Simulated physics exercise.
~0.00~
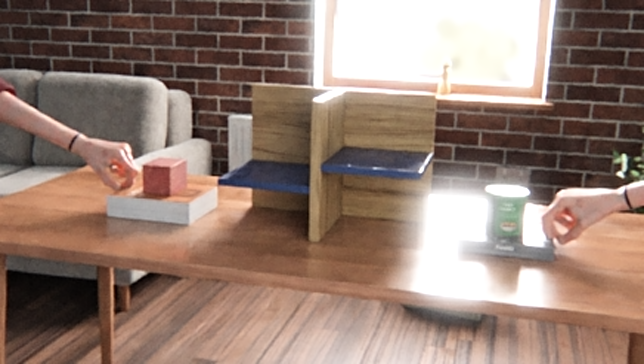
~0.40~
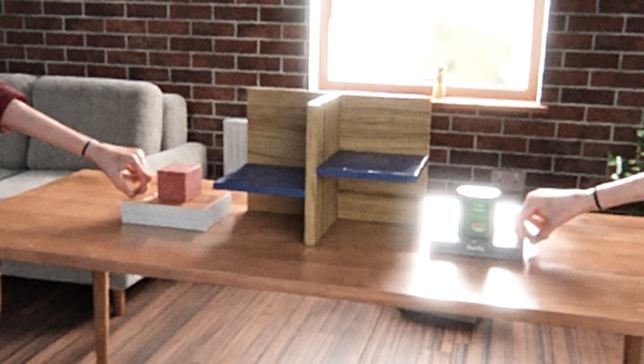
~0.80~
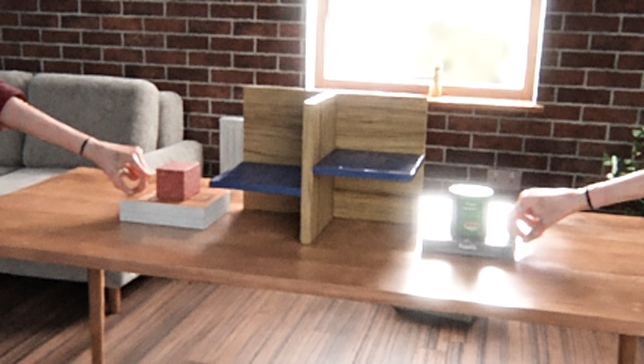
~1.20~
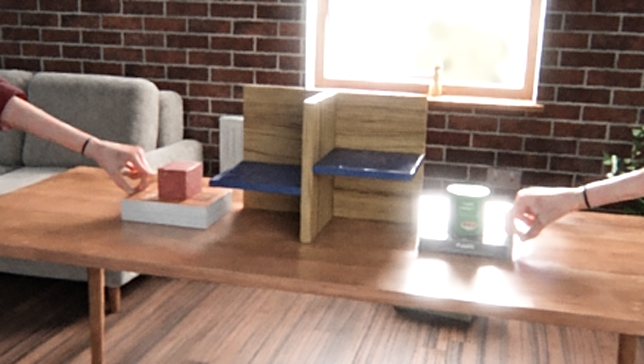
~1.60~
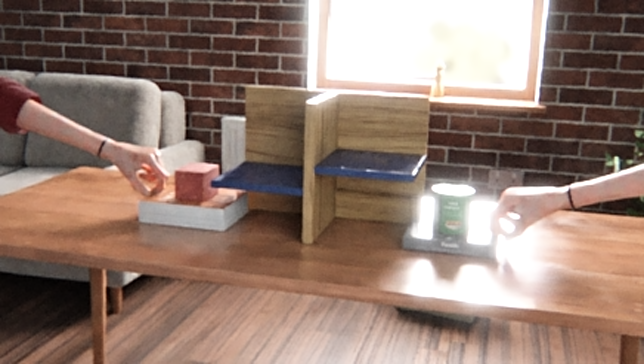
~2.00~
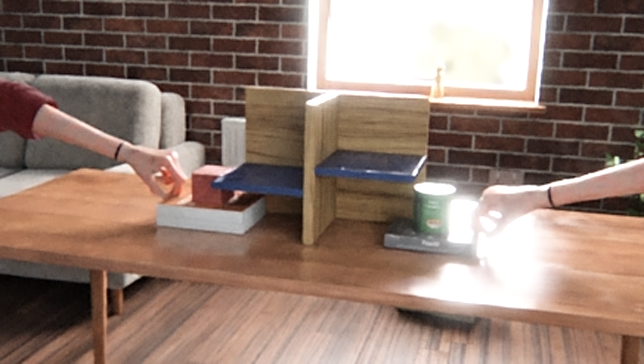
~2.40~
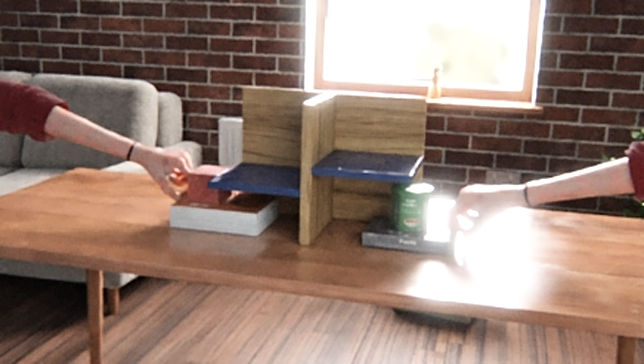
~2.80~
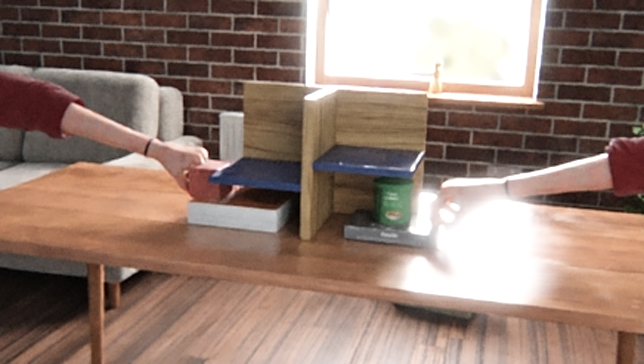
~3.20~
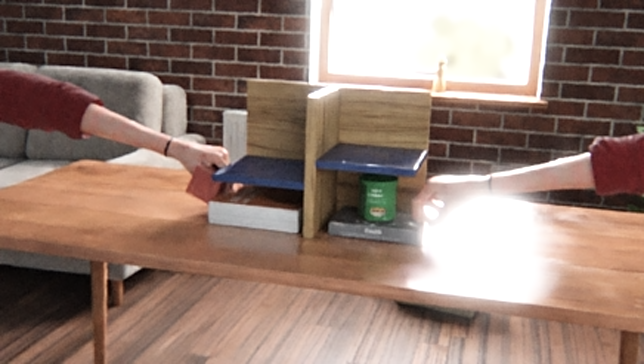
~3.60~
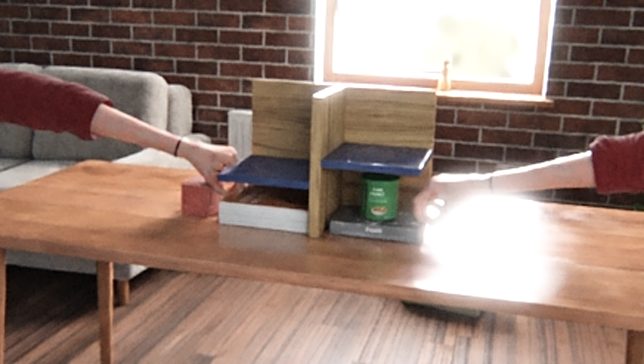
The clip shows two hands slowly pushing a red block on a white-sided book and a green pot on a grey packet towards a wooden shelf with blue ledges; the pot passes beneath the right ledge, while the block hits the left one and tips off onto the table.
